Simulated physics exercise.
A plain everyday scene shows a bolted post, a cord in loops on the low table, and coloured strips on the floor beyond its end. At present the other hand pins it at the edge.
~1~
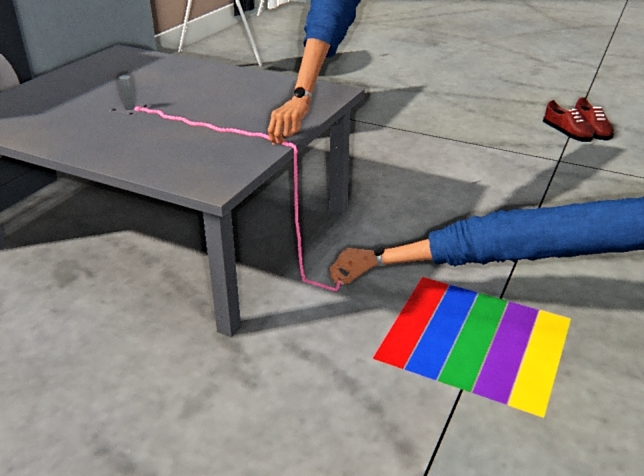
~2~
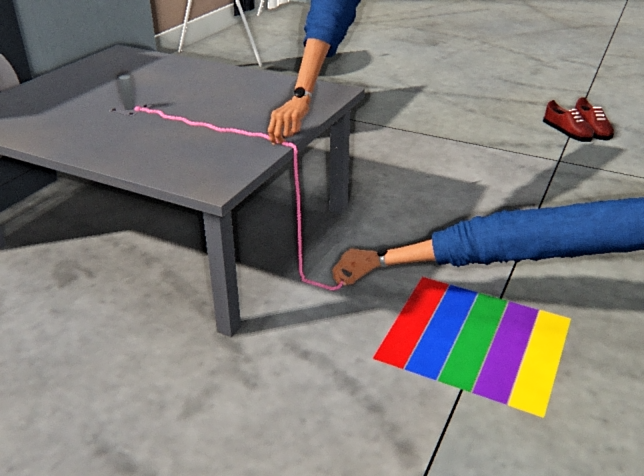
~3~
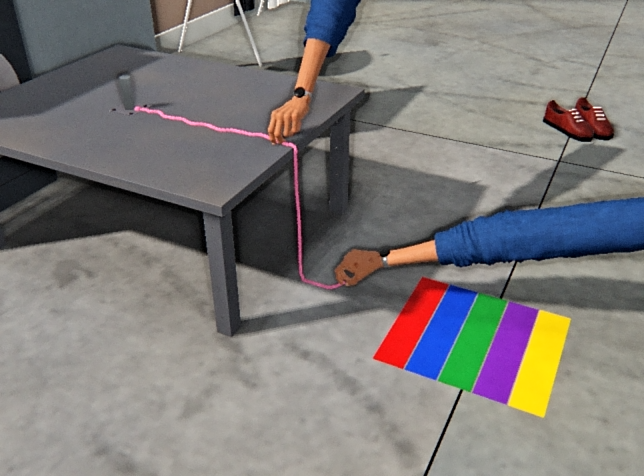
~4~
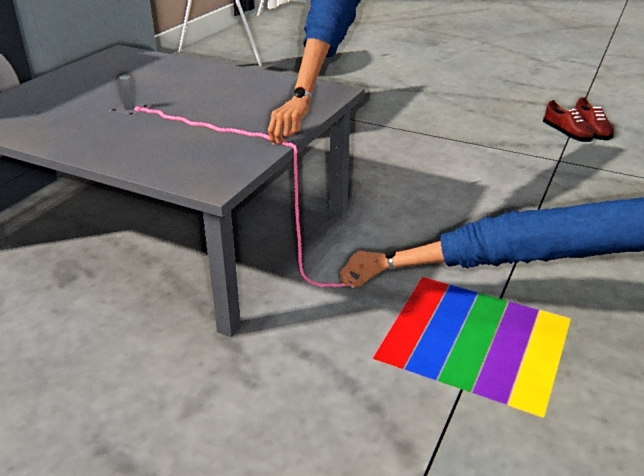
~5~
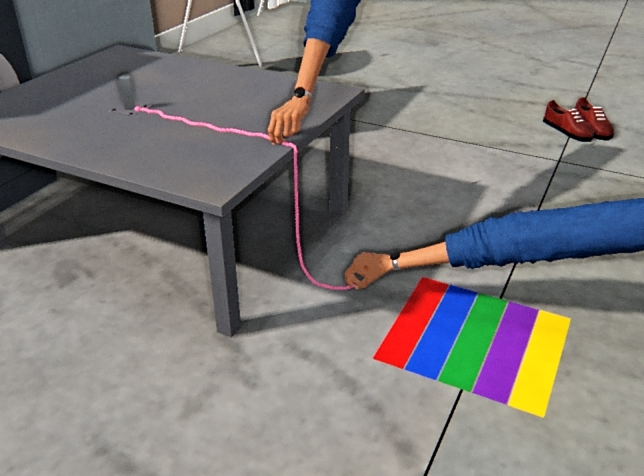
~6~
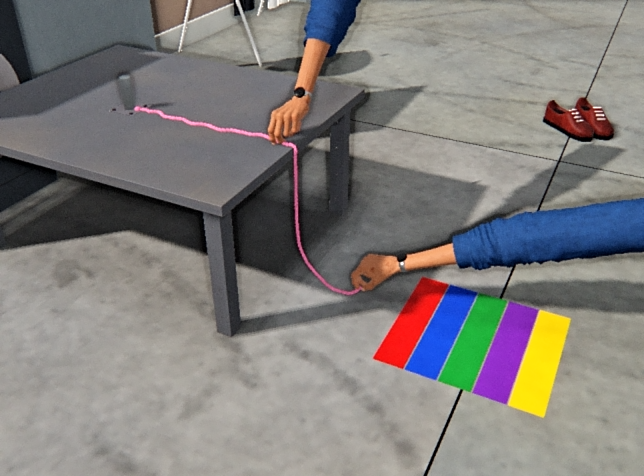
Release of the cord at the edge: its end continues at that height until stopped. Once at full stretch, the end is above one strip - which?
The end stops over the blue strip.
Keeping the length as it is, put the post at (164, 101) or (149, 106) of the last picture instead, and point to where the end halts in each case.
Near (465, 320) the first time and near (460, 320) the second time.
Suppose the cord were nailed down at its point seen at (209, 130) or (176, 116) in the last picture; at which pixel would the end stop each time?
Per try (px): (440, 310), (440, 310).
Early on, end near (378, 293); short of the strips.
Midway, end near (419, 305); over red.
At the end of the slack, end near (444, 313); over blue. The end stops over the blue strip.
